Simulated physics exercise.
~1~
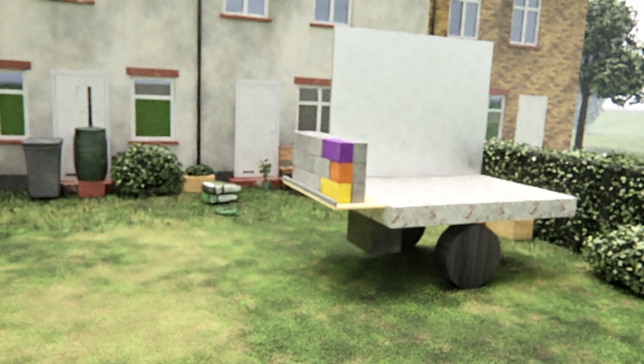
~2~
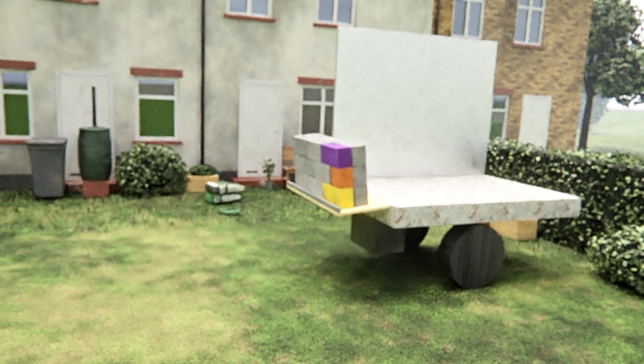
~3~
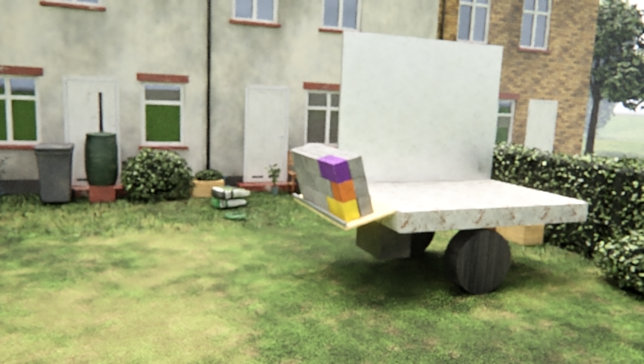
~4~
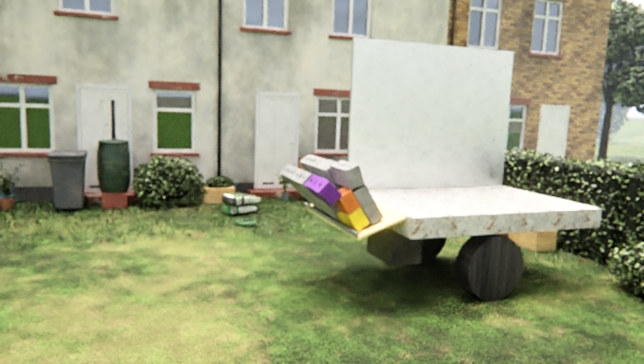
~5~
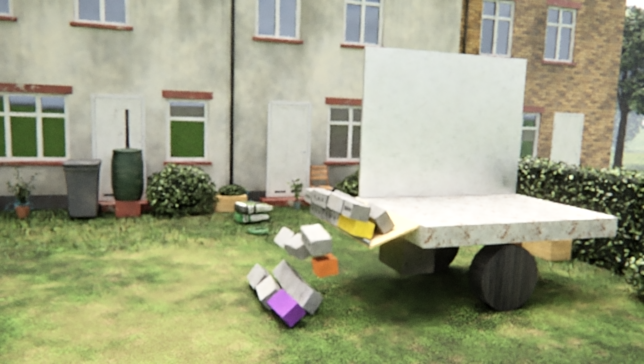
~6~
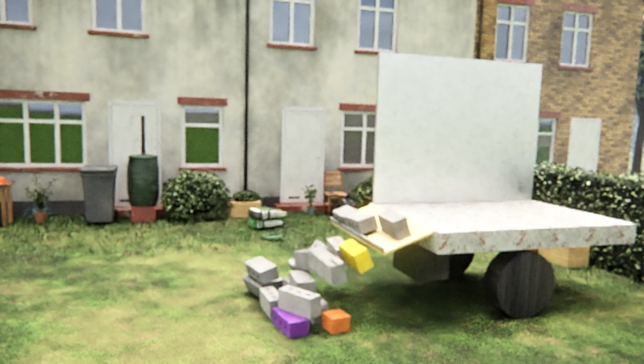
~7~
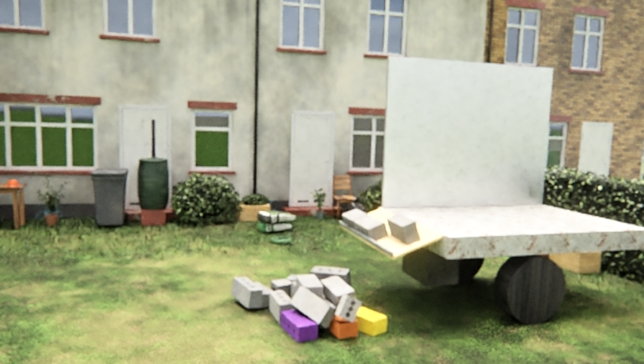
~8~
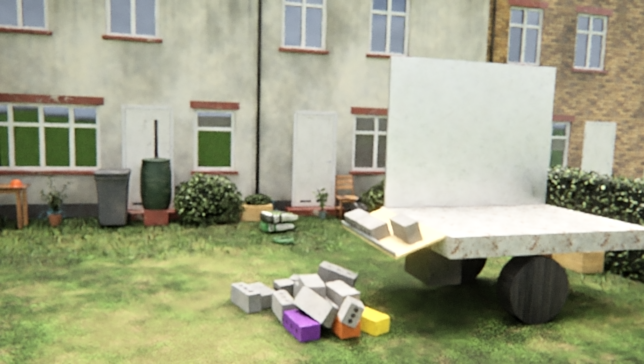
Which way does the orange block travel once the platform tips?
The orange block moves down, dropping off the tilted platform and coming to rest on the grass.
